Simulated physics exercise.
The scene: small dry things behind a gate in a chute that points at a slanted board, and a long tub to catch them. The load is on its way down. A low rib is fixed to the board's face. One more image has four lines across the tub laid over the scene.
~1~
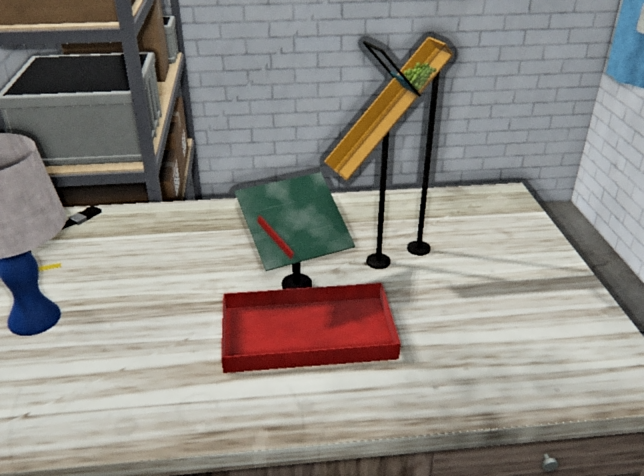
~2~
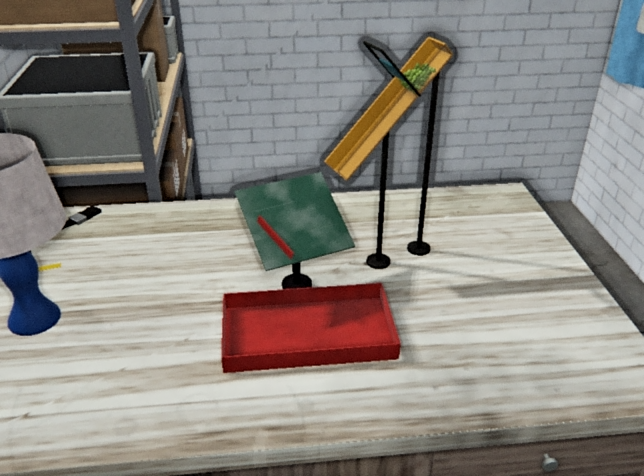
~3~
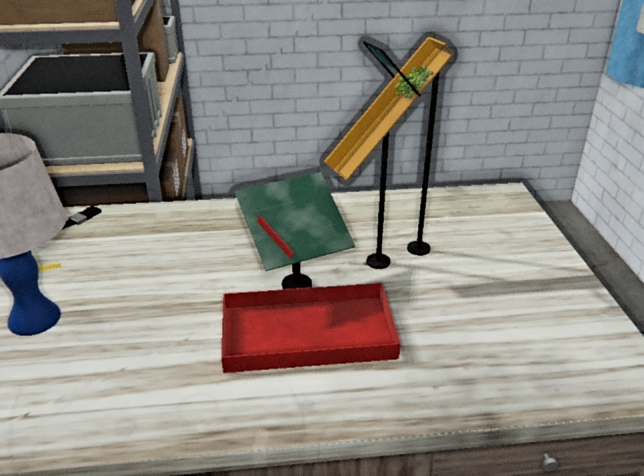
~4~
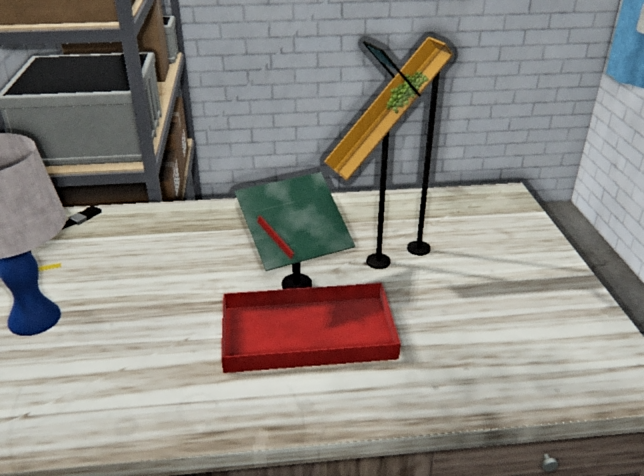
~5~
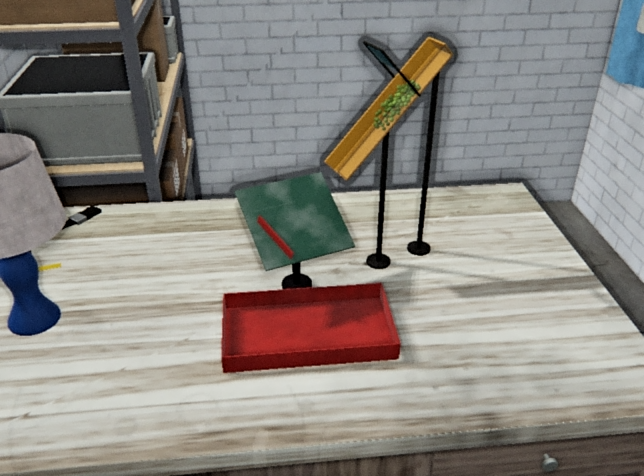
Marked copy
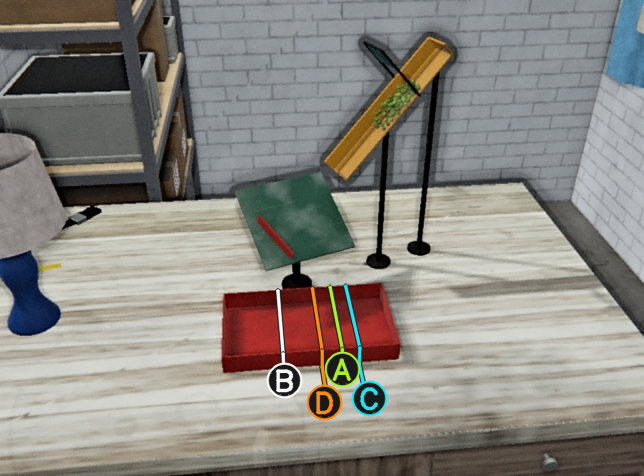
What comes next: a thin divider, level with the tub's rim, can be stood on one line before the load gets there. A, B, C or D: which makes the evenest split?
The answer is line D.
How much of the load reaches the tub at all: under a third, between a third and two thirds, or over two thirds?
Over two thirds.
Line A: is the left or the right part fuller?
Left.
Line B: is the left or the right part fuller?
More lands on the right.
On the marked copy, line A crosses the front rim at (342, 348); line B crosses the front rim at (283, 353); line C crosses the front rim at (359, 347); line D crosses the front rim at (322, 350).
With A, of what is caught, the bulk on the left of the divider, a small share on the right.
With B, of what is caught, only a few on the left of the divider, all but a few on the right.
With C, of what is caught, the whole lot on the left of the divider, none at all on the right.
With D, of what is caught, close to half on the left of the divider, close to half on the right.
